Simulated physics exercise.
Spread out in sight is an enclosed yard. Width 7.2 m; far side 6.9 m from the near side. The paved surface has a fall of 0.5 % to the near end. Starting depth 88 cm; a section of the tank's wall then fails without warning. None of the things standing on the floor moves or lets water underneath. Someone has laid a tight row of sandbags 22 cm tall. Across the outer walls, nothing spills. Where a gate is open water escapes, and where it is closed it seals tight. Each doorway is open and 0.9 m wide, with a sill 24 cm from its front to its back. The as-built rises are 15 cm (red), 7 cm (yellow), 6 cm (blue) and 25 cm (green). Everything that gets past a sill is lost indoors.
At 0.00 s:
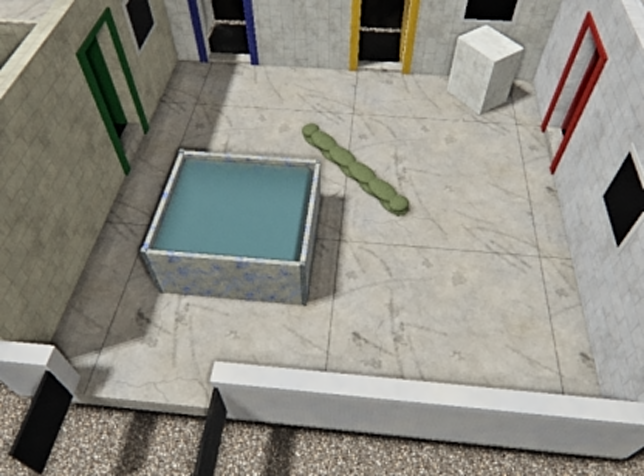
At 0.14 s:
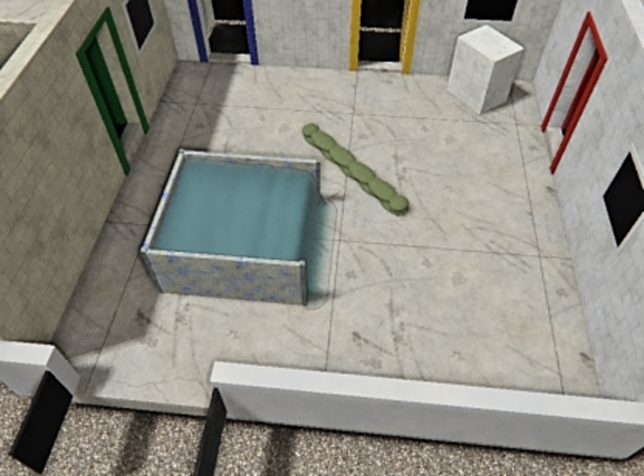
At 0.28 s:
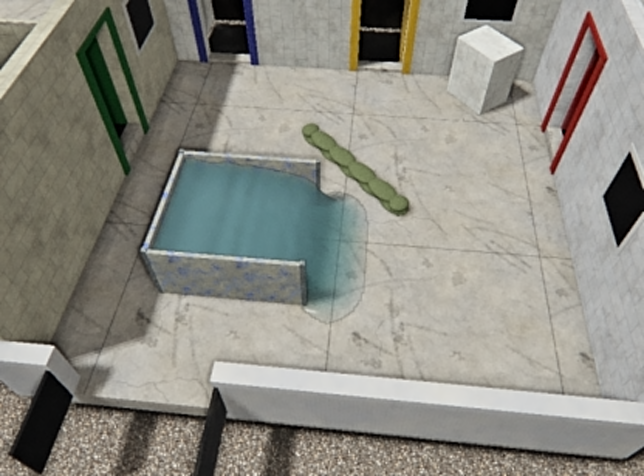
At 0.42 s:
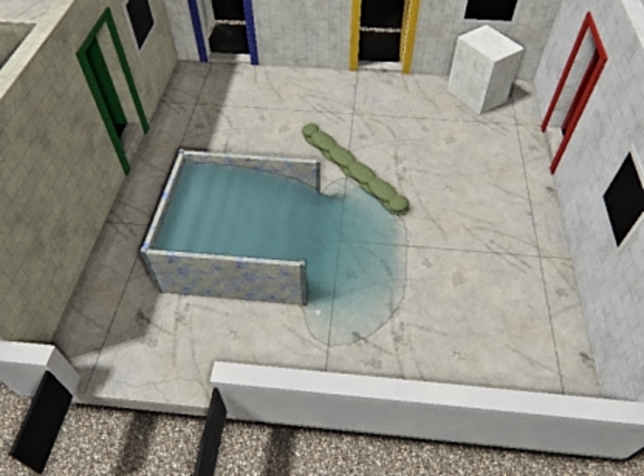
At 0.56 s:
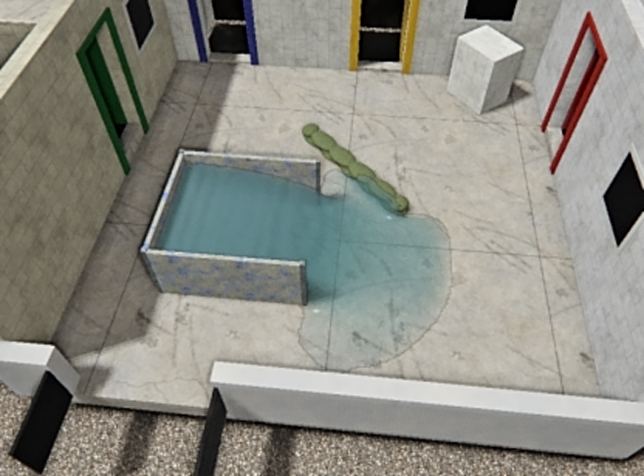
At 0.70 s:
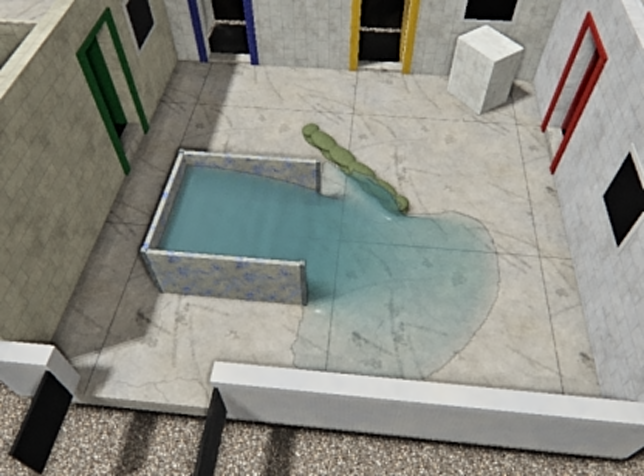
In a walled, stone-paved yard seen from above, a tank of blue-green water stands left of centre. A lumpy green strip lies slantwise beside it, with green, blue, yellow and red doorways around the walls and a white block at the back right. The tank's right side opens and water pours out, fanning rightward and toward the near wall and reaching along the green strip, while the camera stays still.
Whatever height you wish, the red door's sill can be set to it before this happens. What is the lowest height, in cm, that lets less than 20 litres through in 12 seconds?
About 11.5 cm.
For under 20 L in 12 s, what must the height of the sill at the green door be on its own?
At the green door it takes roughly 7.5 centimetres.
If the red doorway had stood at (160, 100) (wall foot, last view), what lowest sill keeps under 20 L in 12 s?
Roughly 8.5 cm.
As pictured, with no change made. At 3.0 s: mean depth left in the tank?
16 cm, roughly.
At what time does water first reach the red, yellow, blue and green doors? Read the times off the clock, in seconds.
Red 1.8 seconds, yellow 5.0 seconds, blue 5.5 seconds, green 3.6 seconds.
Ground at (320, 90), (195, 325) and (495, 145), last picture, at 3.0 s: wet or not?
One by one: Clear, clear, drenched.
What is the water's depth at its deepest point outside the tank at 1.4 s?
Max depth: Around 46 cm.
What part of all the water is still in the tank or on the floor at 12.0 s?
What remains is some 90 per cent of the water.
After 1.4 s water covers 35 % of the floor, deepest (46 cm) near (565, 278); it has not reached the red door.
After 3.0 s water covers 45 % of the floor, deepest (38 cm) near (595, 427); 12 cm at the red door, 0 litres in over its 15 cm sill.
After 12.0 s water covers 95 % of the floor, deepest (15 cm) near (371, 199); 4 cm at the red door, 6 litres in over its 15 cm sill.
At the red door as built, the water arrived by 1.8 s and peaked near 18 cm at 6.4 s.
With a sill of 10.5 cm, 29 litres would have come in within the 12 s; with 14.5 cm, 7 litres. So under 20 litres takes about 11.5 cm.
